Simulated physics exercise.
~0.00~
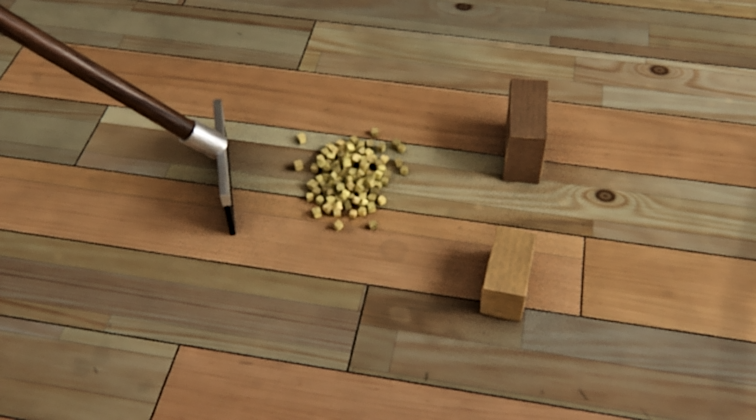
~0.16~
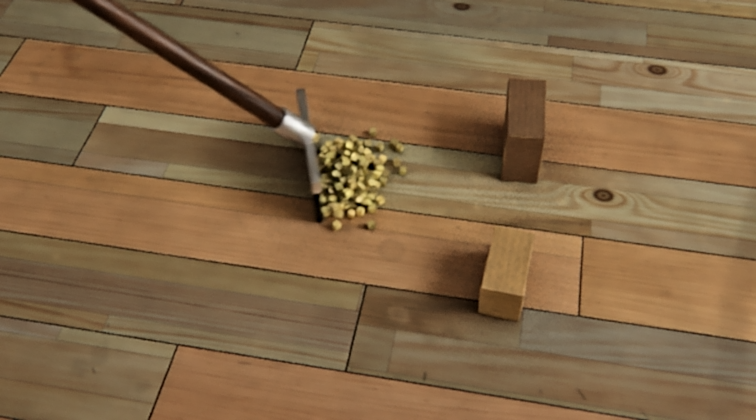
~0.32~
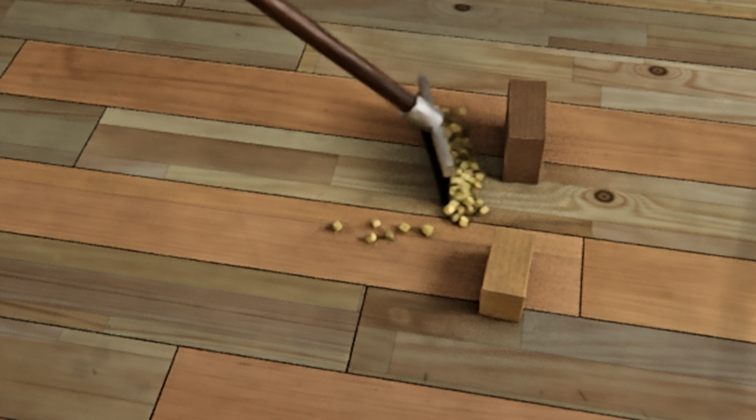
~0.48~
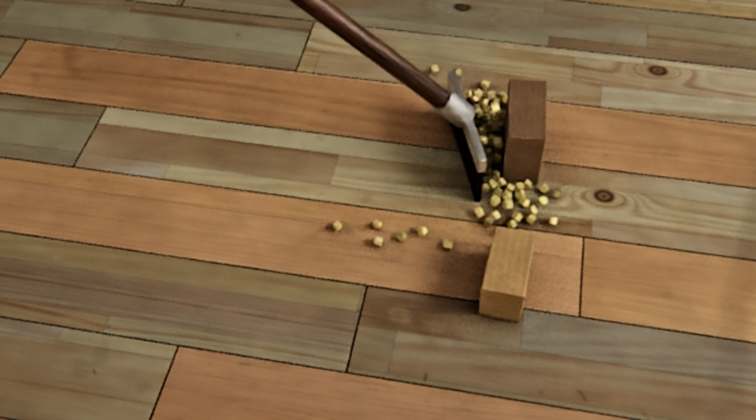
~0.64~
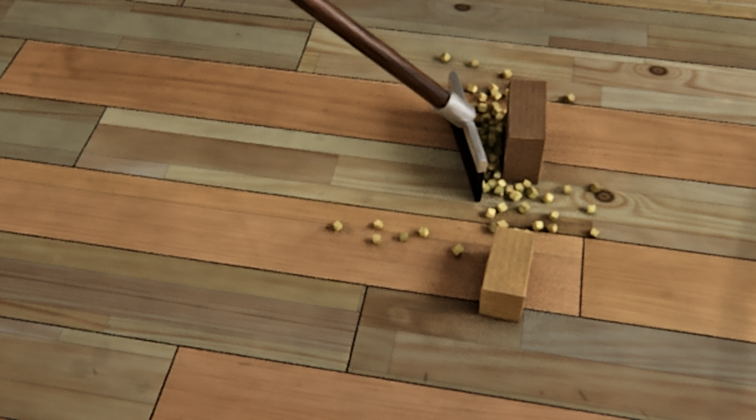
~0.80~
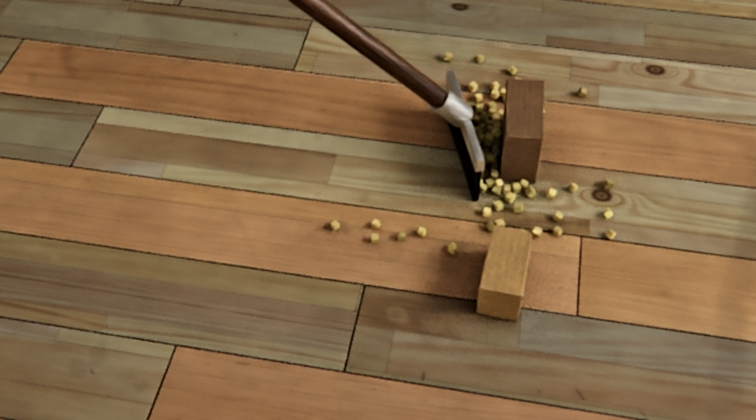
A squeegee with a dark handle sweeps right across a wooden floor into a heap of small yellowish cubes, pushing most toward two wooden blocks and stopping beside the darker far one, where many stay held up while others scatter around it and near the gap.
